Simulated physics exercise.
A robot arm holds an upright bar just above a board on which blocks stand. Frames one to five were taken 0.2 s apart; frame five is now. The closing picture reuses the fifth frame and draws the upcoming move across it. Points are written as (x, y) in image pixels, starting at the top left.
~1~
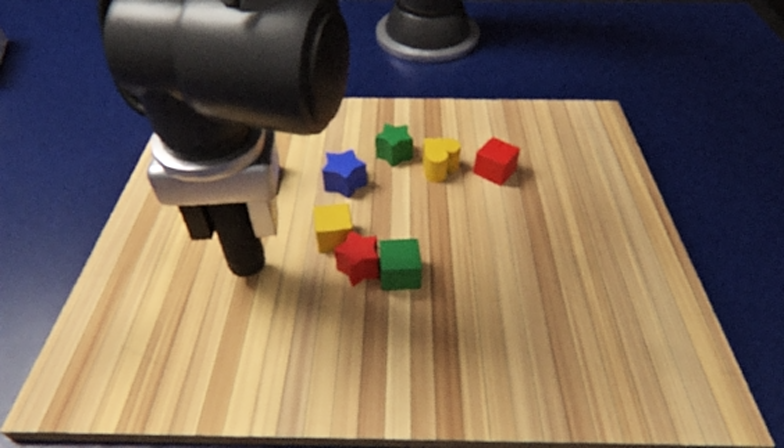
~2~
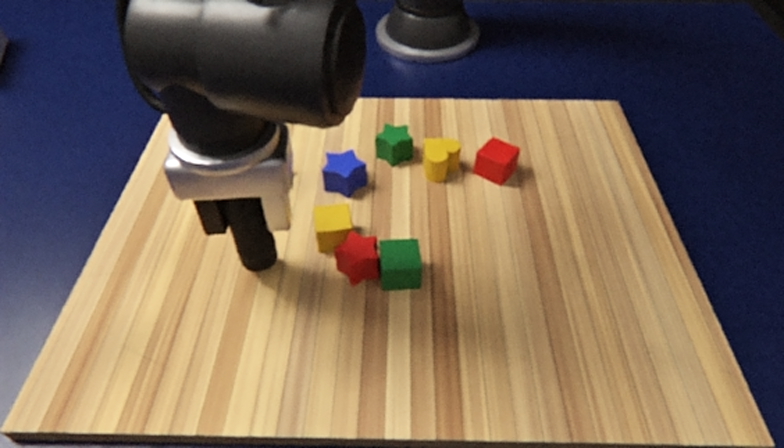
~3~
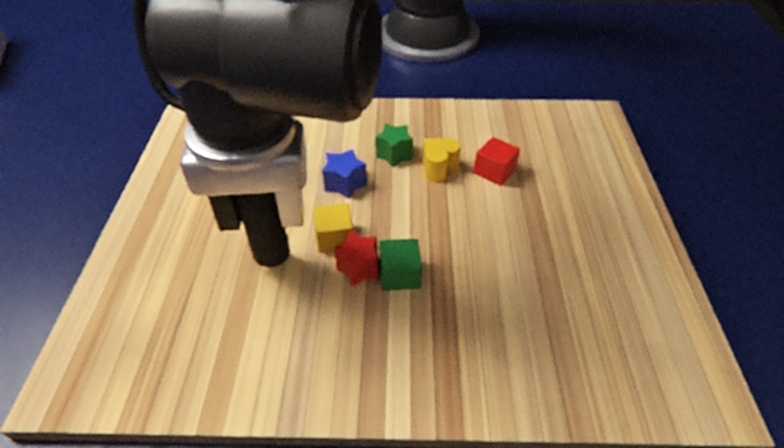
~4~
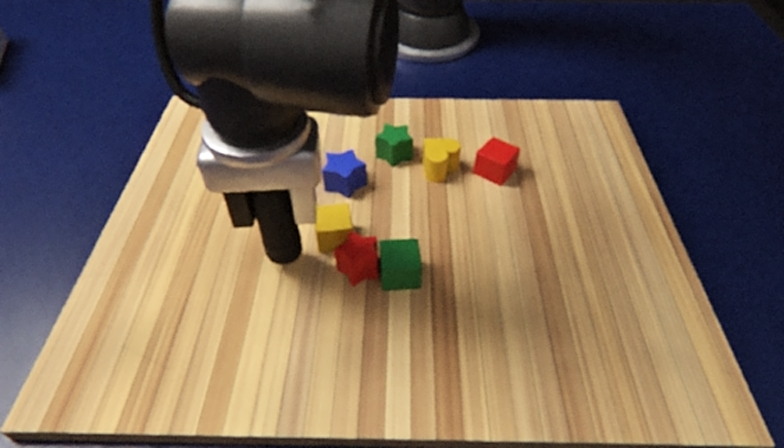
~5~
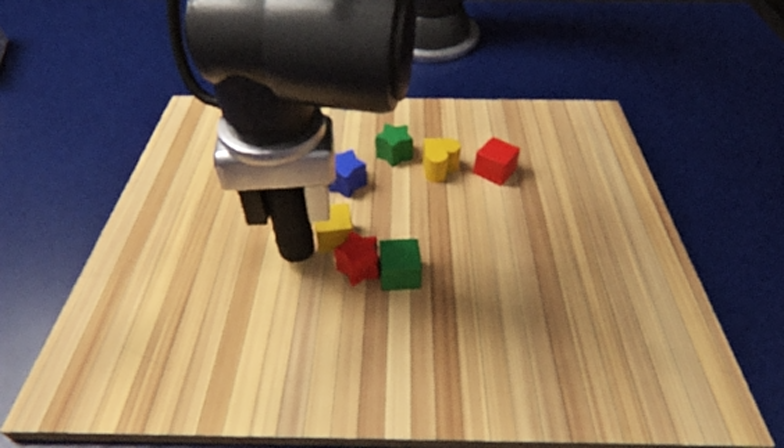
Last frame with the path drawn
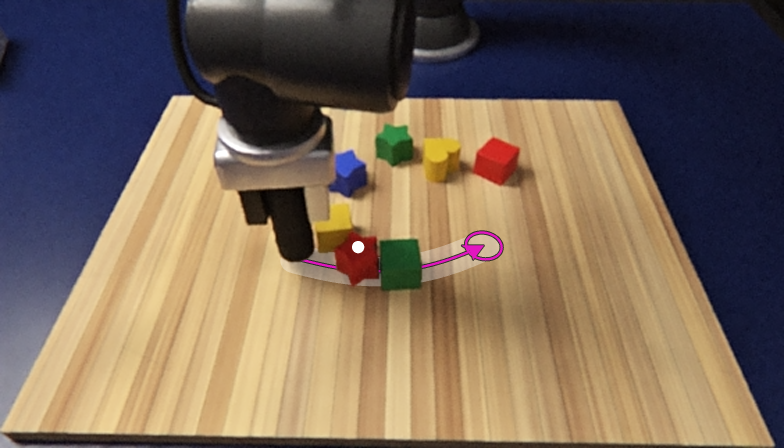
A robot arm slides its dark bar a short way right across the wooden board, nearing the yellow block.
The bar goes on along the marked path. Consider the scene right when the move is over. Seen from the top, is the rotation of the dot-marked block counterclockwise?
That would be a no.
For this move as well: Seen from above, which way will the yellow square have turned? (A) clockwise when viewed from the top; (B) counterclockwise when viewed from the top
Letter B.
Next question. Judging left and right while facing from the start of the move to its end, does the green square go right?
Answer: Yes.
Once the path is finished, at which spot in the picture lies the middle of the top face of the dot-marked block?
I'd expect the centre of its top face to be at (528, 239).
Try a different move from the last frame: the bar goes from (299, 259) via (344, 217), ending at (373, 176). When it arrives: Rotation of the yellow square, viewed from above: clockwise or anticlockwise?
The block spins clockwise.
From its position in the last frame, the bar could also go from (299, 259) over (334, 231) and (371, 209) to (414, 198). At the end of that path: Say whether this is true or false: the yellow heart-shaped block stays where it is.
The statement is false.
The drawn path runs from (299, 259) by way of (361, 271) and (427, 266) to (484, 246); the dot is on the red star block.
On the path given first. One third of the way, bar at (362, 261); yellow square at (346, 217), turned 60° anticlockwise; red star block at (403, 252); green square at (444, 255).
Two thirds of the way, bar at (427, 256); yellow square at (346, 217), turned 60° anticlockwise; red star block at (471, 249); green square at (512, 254).
At the end, bar at (486, 236); yellow square at (346, 217), turned 60° anticlockwise; red star block at (528, 239), turned 35° clockwise; green square at (562, 261), turned 30° clockwise.
